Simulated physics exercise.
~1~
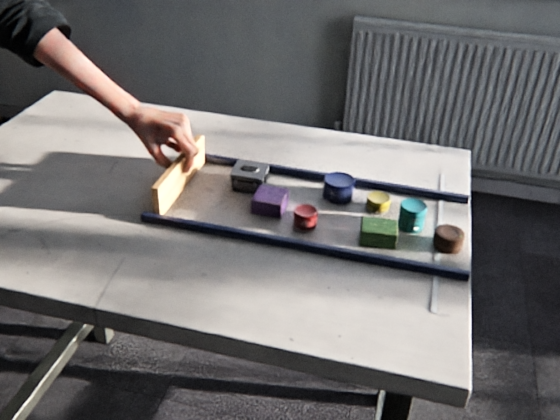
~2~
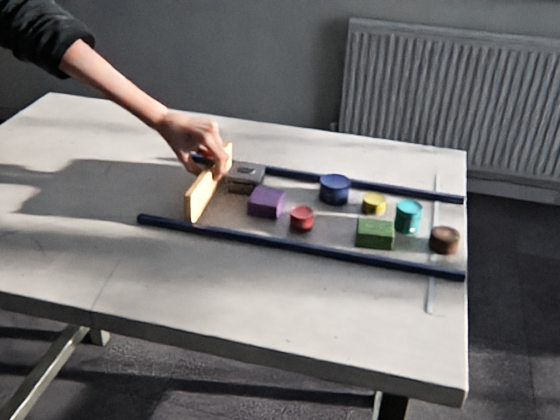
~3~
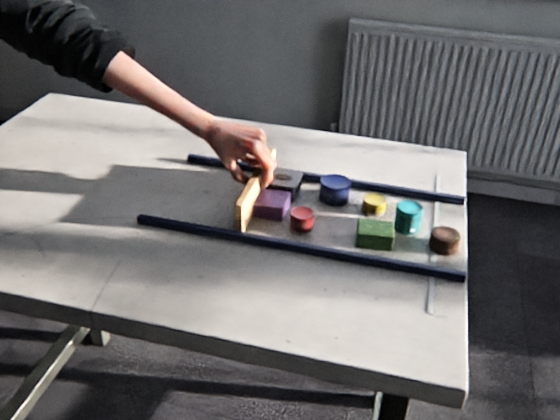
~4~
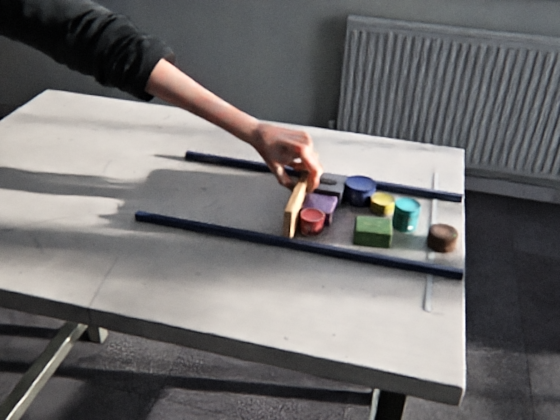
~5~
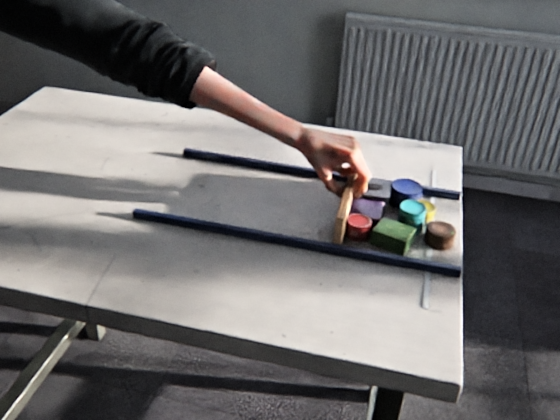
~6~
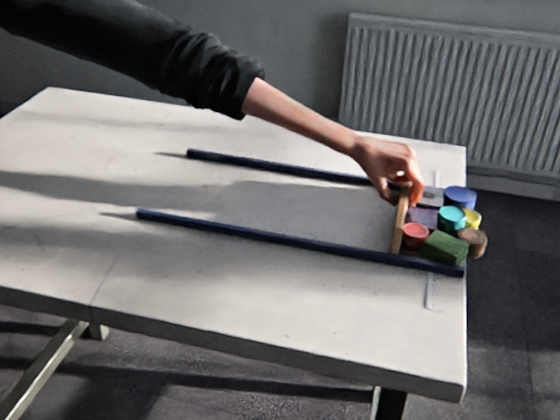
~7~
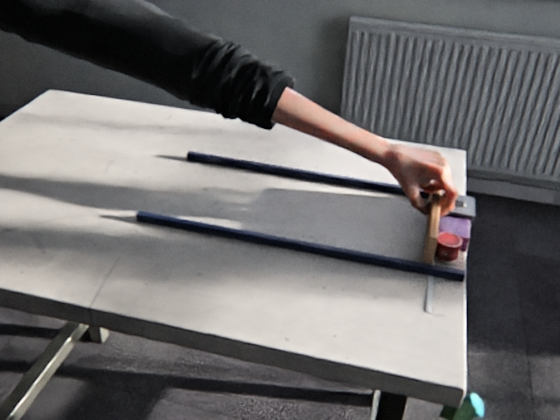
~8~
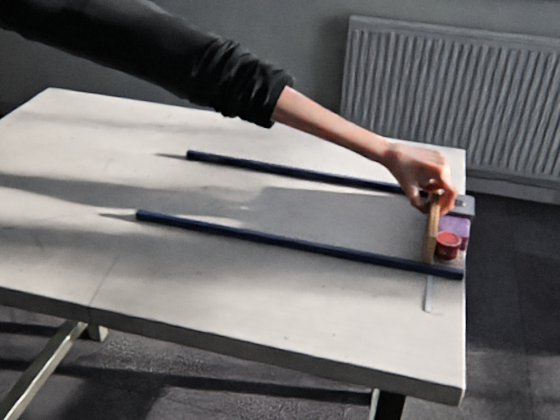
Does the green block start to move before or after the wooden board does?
The green block starts to move after the wooden board. The hand is already sliding the board along between the rails while the green block is still sitting in its place.
The clip shows a hand pushing a wooden board rightward between two dark rails on a table, gathering small colourful blocks and tubs ahead of it. Several drop off the far end, and the board stops with the red, purple and grey pieces still at the edge.
